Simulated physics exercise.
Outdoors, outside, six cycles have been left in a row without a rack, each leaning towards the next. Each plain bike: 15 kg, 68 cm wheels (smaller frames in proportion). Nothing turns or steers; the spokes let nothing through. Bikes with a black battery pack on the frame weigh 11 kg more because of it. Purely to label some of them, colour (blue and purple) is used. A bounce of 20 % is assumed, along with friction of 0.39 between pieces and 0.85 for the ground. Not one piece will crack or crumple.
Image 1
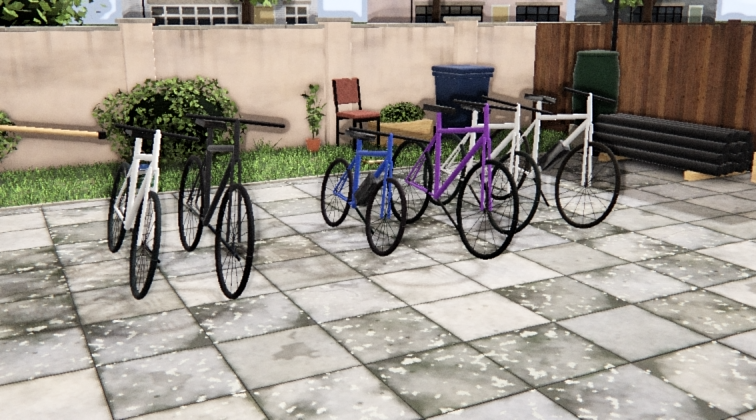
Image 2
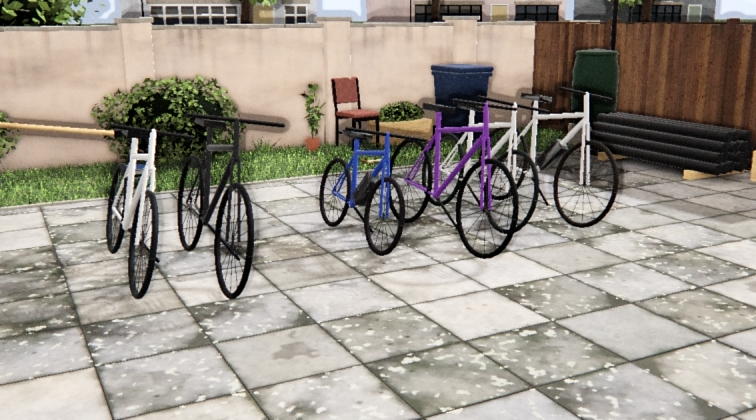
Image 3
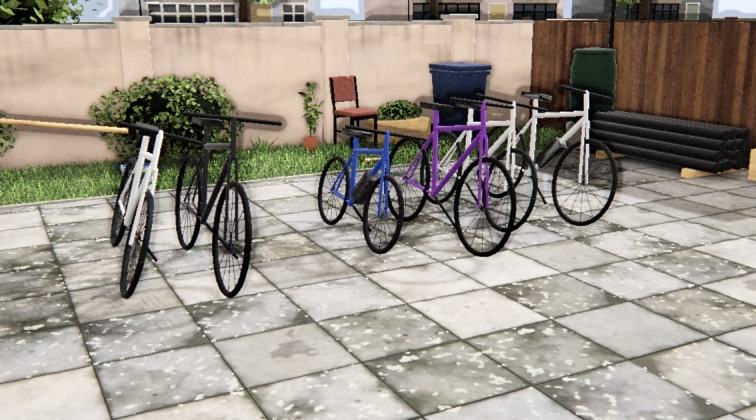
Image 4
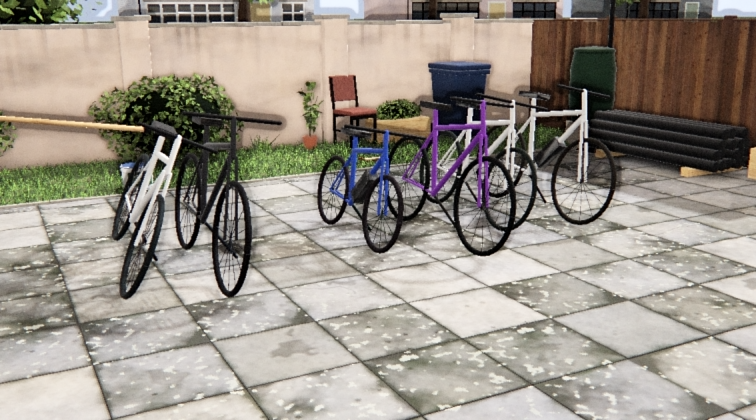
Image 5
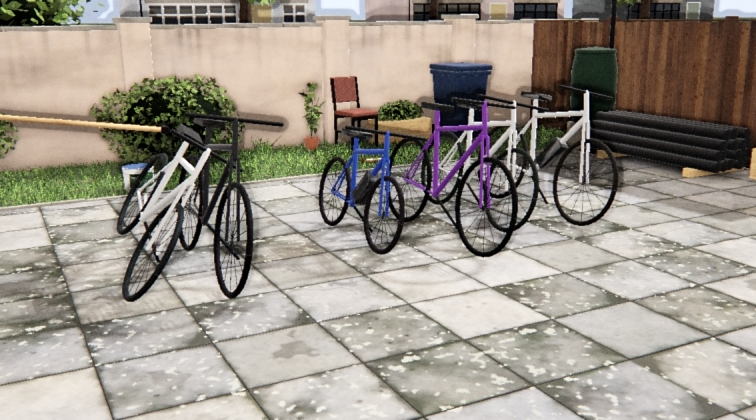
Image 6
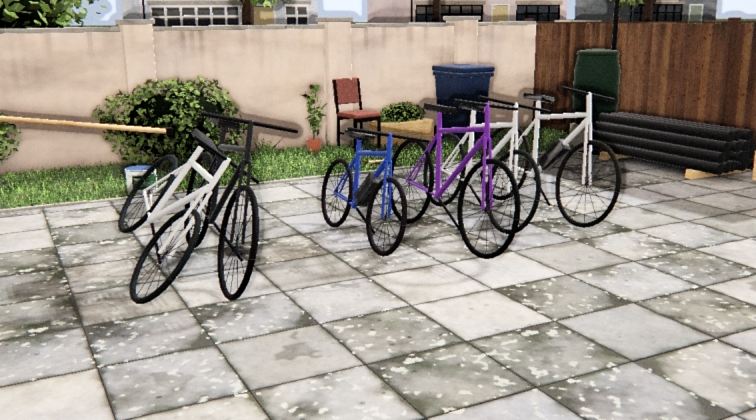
Wooden pole pushing the leftmost white bicycle over against the black one beside it, the other parked bikes staying nearly still.
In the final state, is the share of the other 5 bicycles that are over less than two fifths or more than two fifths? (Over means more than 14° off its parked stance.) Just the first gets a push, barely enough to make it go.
The share is fewer than two in five.
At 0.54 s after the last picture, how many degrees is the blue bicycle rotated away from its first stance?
Near 0 degrees from where it started.
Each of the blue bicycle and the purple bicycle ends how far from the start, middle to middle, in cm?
The blue one ends 0 cm from its start and the purple one 0 cm.
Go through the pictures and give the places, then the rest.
In the first picture (we follow the side turned to the camera), pole end (102, 136) 11 cm from the first bicycle; blue bicycle (407, 202); purple bicycle (417, 165); no other piece has moved.
In the second picture, pole end (117, 134) pushing; blue bicycle (405, 201).
In the third picture, pole end (132, 132) pushing; blue bicycle (404, 200); no other piece has moved.
In the fourth picture, pole end (147, 130) pushing; blue bicycle (404, 199); no other piece has moved.
In the fifth picture, pole end (164, 130) pushing; blue bicycle (405, 200); no other piece has moved.
In the sixth picture, pole end (169, 132) stopped; blue bicycle (407, 201); purple bicycle (418, 165); steepest lean 5°, the bicycle at (258, 223); one has shifted.
Then, 0.24 s on from the sixth picture, none of the 5 other bicycles over, 1 disturbed.
Then, 0.54 s on from the sixth picture, 1 of the 5 other bicycles over.
Finally, 1 of the 5 other bicycles over; blue bicycle unmoved; purple bicycle unmoved. That is 20 per cent. Four left standing. Seen by the last camera, middles, blue bicycle near (366, 182), purple bicycle near (450, 167).
